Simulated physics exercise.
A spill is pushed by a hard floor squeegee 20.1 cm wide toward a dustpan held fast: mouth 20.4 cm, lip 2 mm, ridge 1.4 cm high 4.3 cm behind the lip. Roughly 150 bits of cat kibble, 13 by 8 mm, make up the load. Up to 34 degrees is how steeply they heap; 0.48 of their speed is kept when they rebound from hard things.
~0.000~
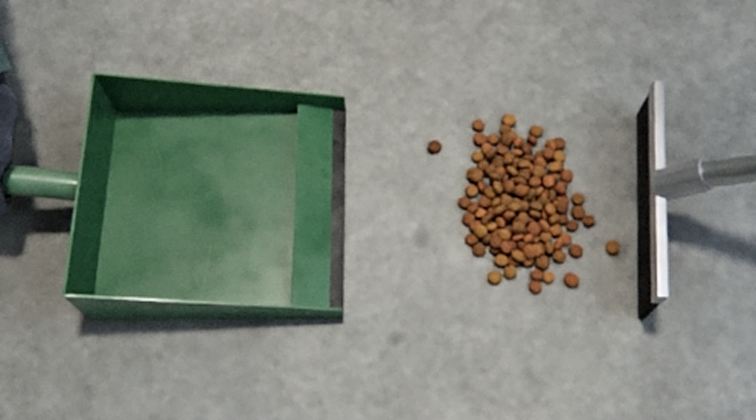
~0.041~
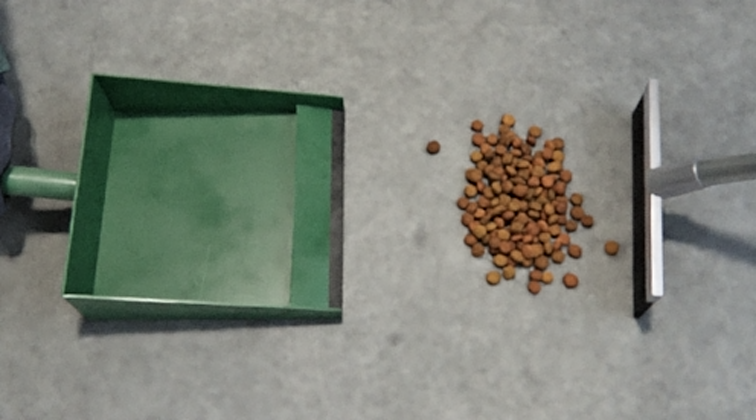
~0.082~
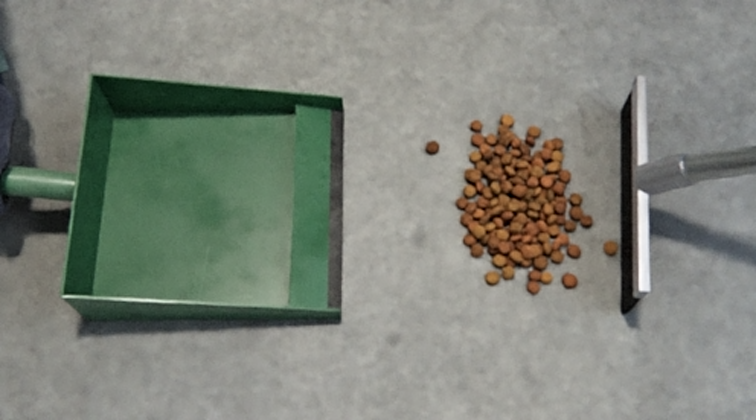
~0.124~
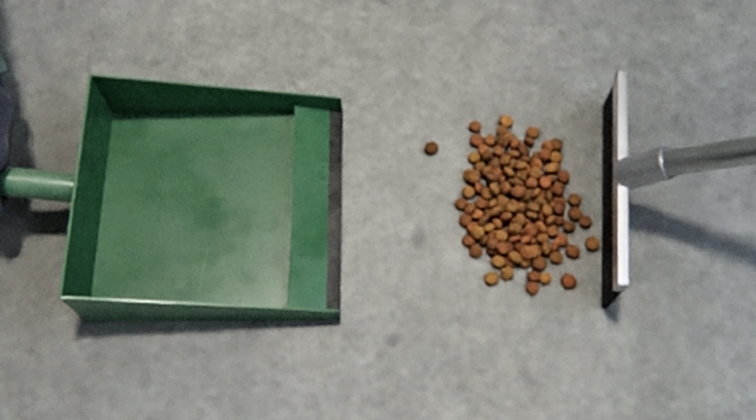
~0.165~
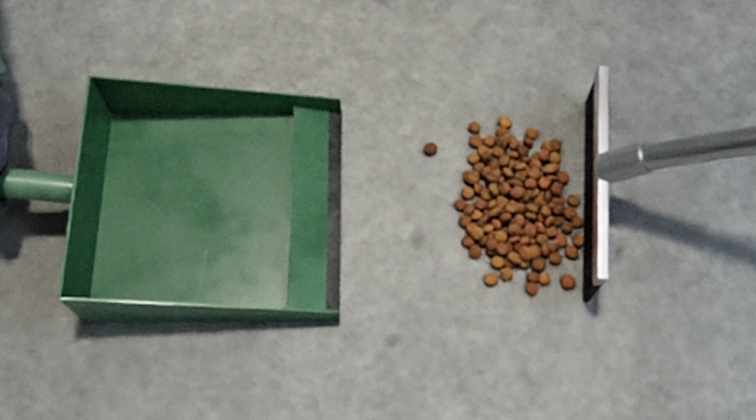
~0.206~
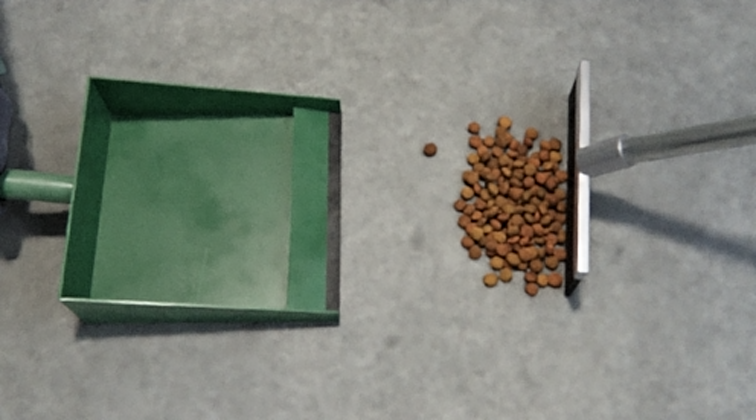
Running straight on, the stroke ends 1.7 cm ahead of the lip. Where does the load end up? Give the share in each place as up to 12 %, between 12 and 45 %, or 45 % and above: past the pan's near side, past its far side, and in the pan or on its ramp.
Near side: Up to 12 %; far side: Between 12 and 45 %; pan: Between 12 and 45 %.
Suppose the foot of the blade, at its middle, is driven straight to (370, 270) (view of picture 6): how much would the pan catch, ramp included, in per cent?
Some 25 per cent.
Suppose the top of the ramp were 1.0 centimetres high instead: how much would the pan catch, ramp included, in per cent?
Near 30 per cent, then.
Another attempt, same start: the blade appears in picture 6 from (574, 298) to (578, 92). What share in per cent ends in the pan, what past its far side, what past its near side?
Pan 35; far 5; near 0.
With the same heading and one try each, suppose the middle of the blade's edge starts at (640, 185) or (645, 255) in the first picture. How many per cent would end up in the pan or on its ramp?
Close to 25 in a hundred, then close to 35 in a hundred.
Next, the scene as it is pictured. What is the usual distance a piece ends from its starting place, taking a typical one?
I'd say near 18 cm.
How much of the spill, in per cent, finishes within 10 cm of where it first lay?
Some 10 per cent.
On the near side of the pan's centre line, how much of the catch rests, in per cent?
About 10 %.
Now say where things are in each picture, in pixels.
The first frame shows blade from (659, 297) to (655, 91), moved 0.0 cm, 0 of the pieces shifted so far; middle of the pieces at (517, 203); pan at (202, 210).
The second frame shows blade from (653, 296) to (650, 90), moved 0.3 cm, 0 of the pieces shifted so far; middle of the pieces at (516, 203).
The third frame shows blade from (640, 292) to (638, 86), moved 1.4 cm, 0 of the pieces shifted so far; middle of the pieces at (515, 203).
The fourth frame shows blade from (620, 285) to (619, 81), moved 3.0 cm, 1 of the pieces shifted so far; middle of the pieces at (514, 204).
The fifth frame shows blade from (600, 279) to (601, 76), moved 4.6 cm, 3 of the pieces shifted so far; middle of the pieces at (513, 205).
The sixth frame shows blade from (580, 272) to (583, 71), moved 6.3 cm, 28 of the pieces shifted so far; middle of the pieces at (511, 203); pan at (198, 213). The blade's pace is about 0.40 m/s, heading 22 degrees away from the viewer's side.
Then, at 0.45 s, middle of the blade 12 cm from the lip; 0 % over the lip, far side 5 %, near side 0 %.
After 0.61 s, middle of the blade 6 cm from the lip; 0 % over the lip, far side 15 %, near side 0 %.
After 0.89 s, middle of the blade 3 cm from the lip; 30 % over the lip, far side 20 %, near side 0 %.
By 1.2 s all is still; near side 0 %, far side 20 %, pan 30 %, in front of the lip or behind the blade 50 %.
